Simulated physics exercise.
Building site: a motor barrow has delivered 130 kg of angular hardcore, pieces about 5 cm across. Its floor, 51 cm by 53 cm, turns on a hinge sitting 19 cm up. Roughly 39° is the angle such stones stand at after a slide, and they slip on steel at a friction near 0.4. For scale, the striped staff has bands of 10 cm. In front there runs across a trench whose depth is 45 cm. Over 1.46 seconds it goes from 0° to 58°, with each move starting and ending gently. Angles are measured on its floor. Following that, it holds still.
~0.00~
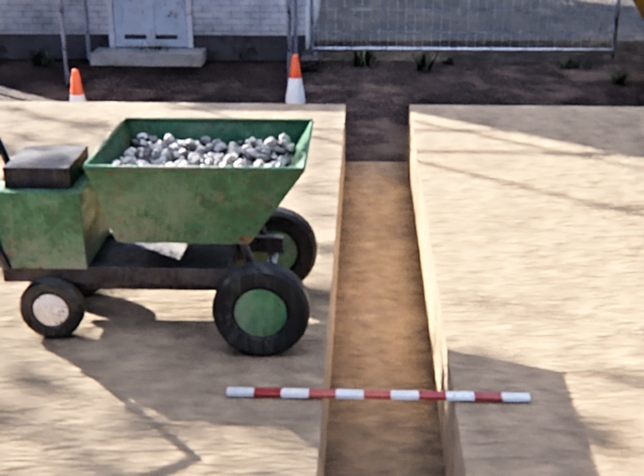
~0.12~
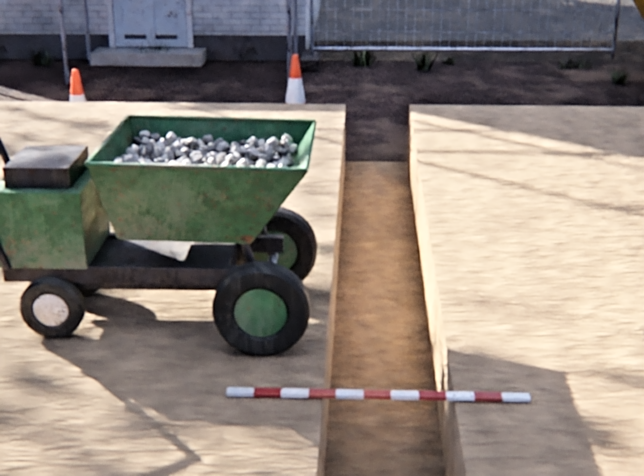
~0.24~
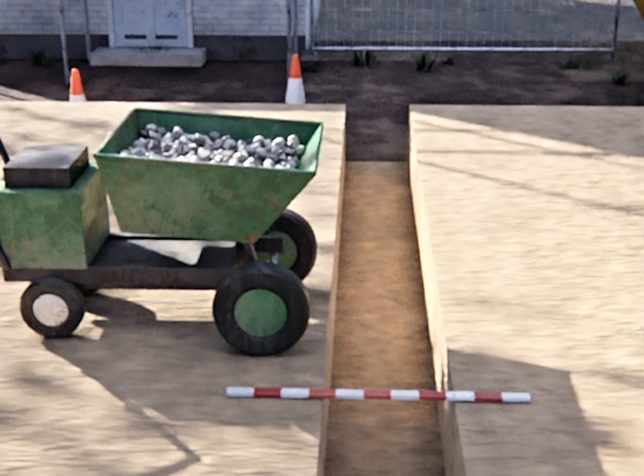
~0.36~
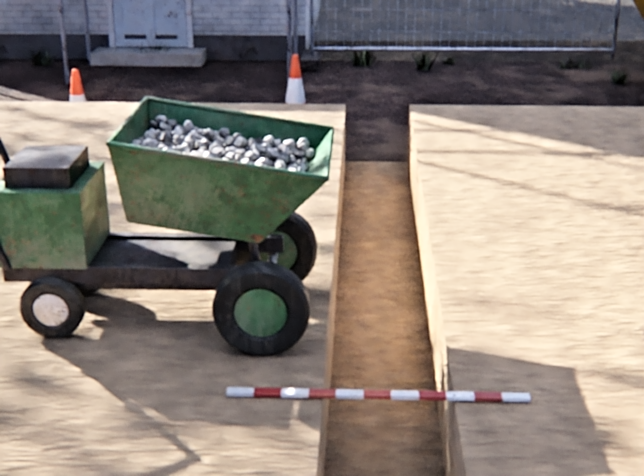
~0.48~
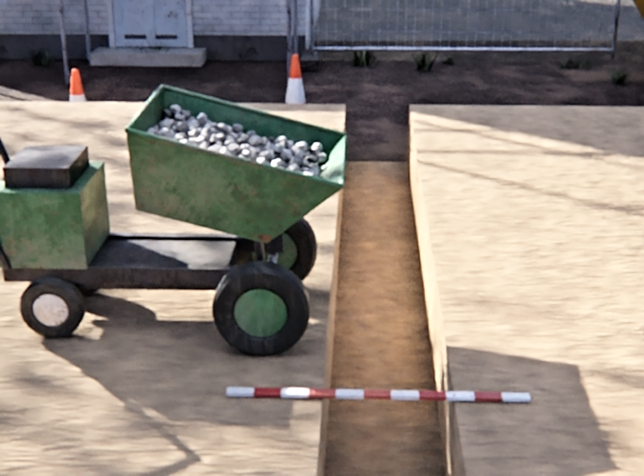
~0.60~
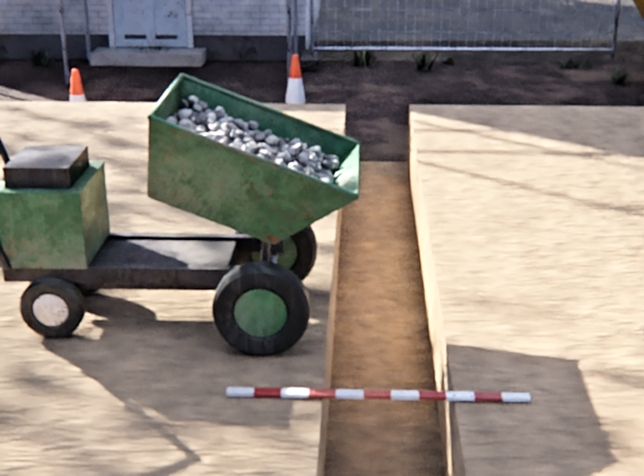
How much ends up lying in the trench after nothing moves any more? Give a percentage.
A share of about 7 per cent.
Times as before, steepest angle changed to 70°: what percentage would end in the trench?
Roughly 45 percent.
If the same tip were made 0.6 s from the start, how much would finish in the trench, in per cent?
In that case some 10 per cent.
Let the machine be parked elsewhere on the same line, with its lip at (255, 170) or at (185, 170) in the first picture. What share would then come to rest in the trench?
From the first place around 15 per cent, from the other around 10.
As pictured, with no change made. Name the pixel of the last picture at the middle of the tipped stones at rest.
Near (434, 408).
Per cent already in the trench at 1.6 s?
At that moment: Approx. 0 %.
After 1.1 s the floor is at 49°; 100 % in the skip; the foremost stones are at (383, 230).
After 1.6 s the floor is at 58°; 99 % in the skip, 1 % in the trench; the foremost stones are at (441, 290).
After 1.9 s the floor is at 58°; 94 % in the skip, 3 % in the trench, 3 % past the trench; the foremost stones are at (483, 304).
After 3.9 s the floor is at 58°; 87 % in the skip, 7 % in the trench, 6 % past the trench; the foremost stones are at (534, 324).
